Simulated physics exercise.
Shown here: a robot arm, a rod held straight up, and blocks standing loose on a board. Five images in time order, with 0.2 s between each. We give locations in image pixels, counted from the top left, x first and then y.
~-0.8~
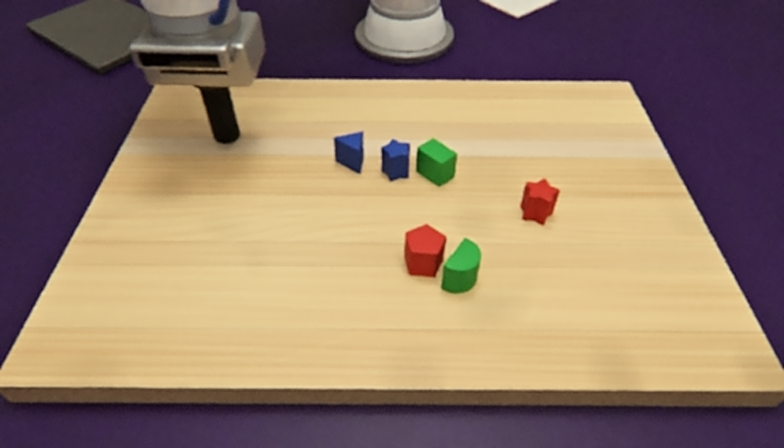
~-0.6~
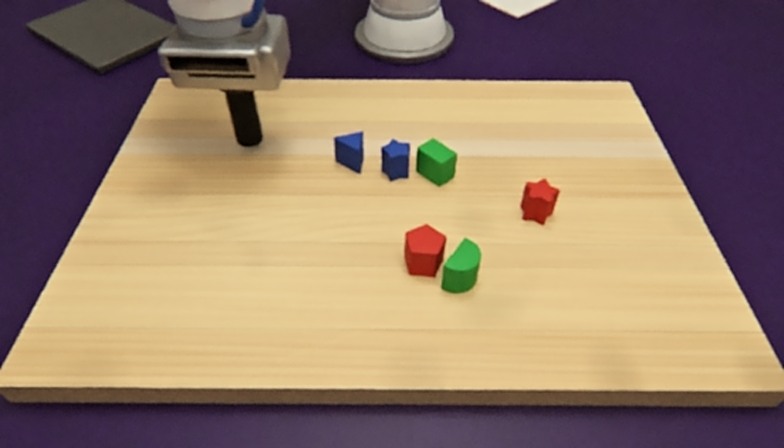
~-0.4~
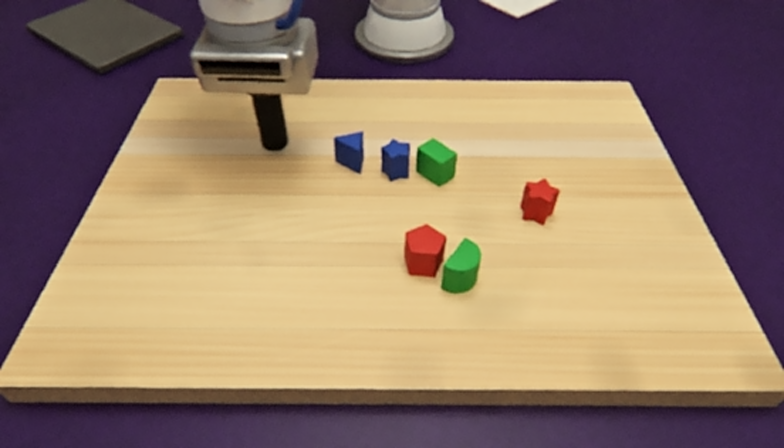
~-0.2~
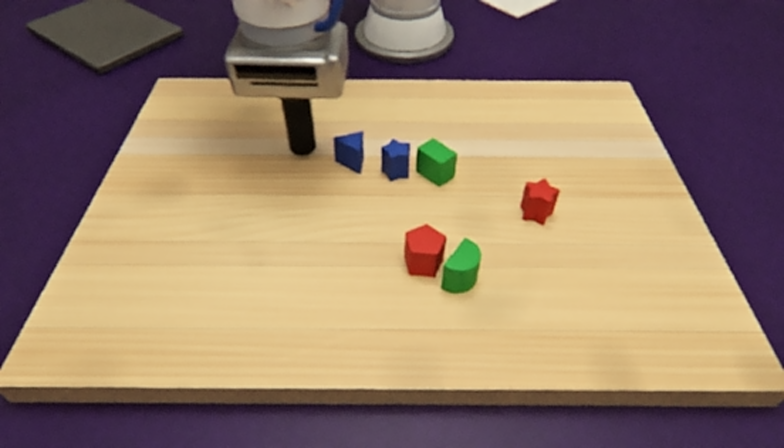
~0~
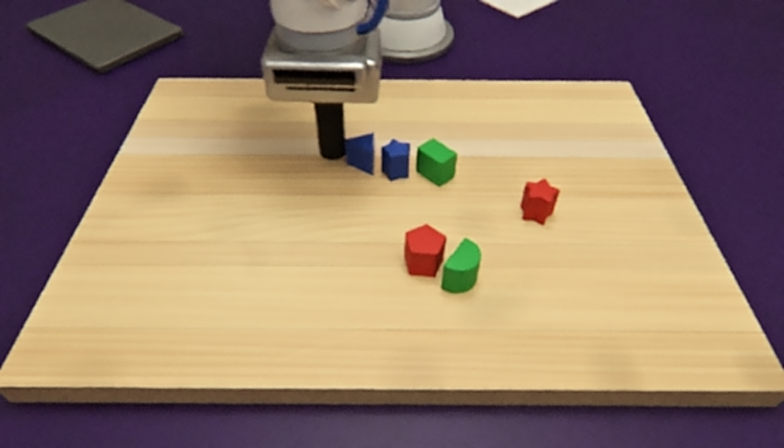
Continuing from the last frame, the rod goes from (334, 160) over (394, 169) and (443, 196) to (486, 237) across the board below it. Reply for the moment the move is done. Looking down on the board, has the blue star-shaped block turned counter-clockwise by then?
Short answer: Yes.
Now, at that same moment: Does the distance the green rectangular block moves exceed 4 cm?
Short answer: Yes.
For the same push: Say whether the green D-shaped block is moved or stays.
Put simply, it stays right there.
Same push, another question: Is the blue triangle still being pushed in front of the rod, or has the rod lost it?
When the path is over, you would find the blue triangle off to the side or behind the rod.
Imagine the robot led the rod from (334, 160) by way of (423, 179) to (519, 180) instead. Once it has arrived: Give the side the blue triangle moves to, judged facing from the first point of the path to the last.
It slides rightward.
The first path, step by step. One third of the way, rod (394, 161); blue triangle (427, 152); blue star-shaped block (451, 155), turned 30° anticlockwise; green rectangular block (479, 155), turned 10° clockwise.
Two thirds of the way, rod (444, 188); blue triangle (472, 175), turned 55° anticlockwise; blue star-shaped block (493, 164), turned 60° anticlockwise; green rectangular block (516, 155).
At the end, rod (488, 229); blue triangle (490, 182), turned 100° anticlockwise; blue star-shaped block (494, 164), turned 60° anticlockwise; green rectangular block (516, 155); green D-shaped block still.
